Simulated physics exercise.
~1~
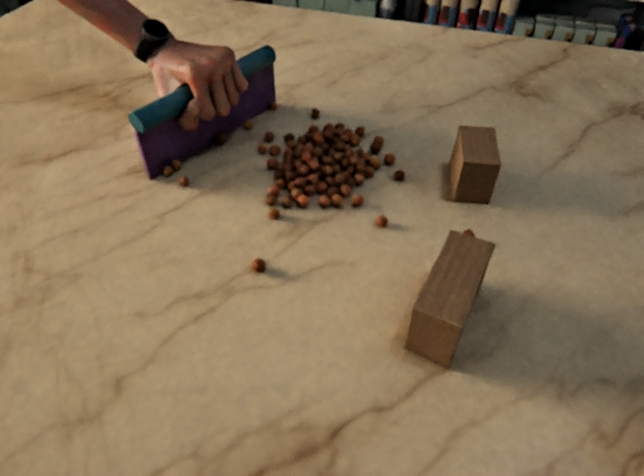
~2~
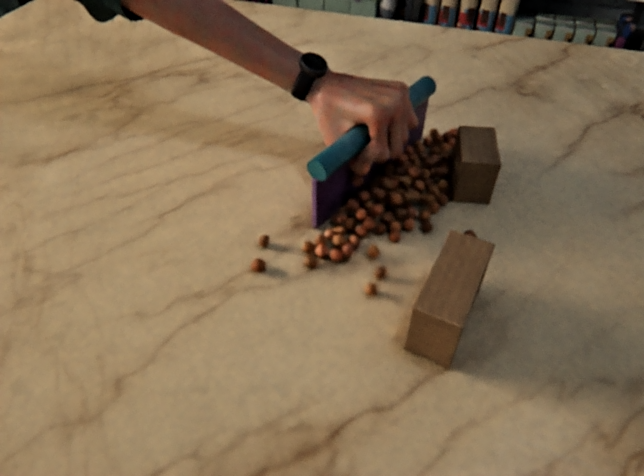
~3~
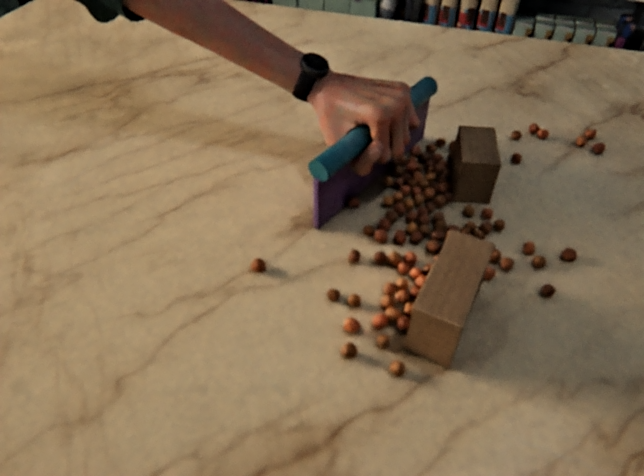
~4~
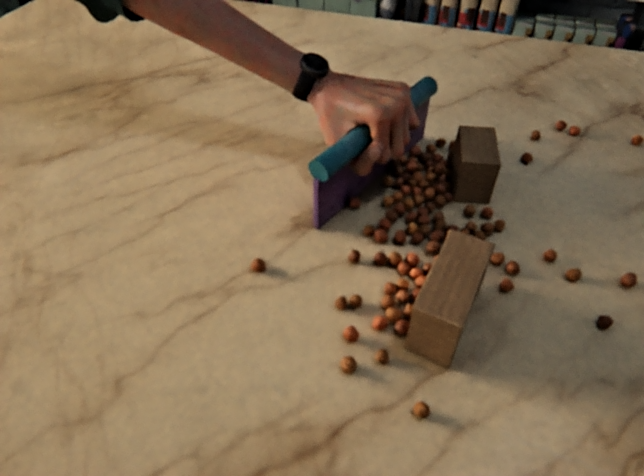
A hand sweeps hazelnuts right with a scraper; most stop before two wooden blocks, some scatter past.
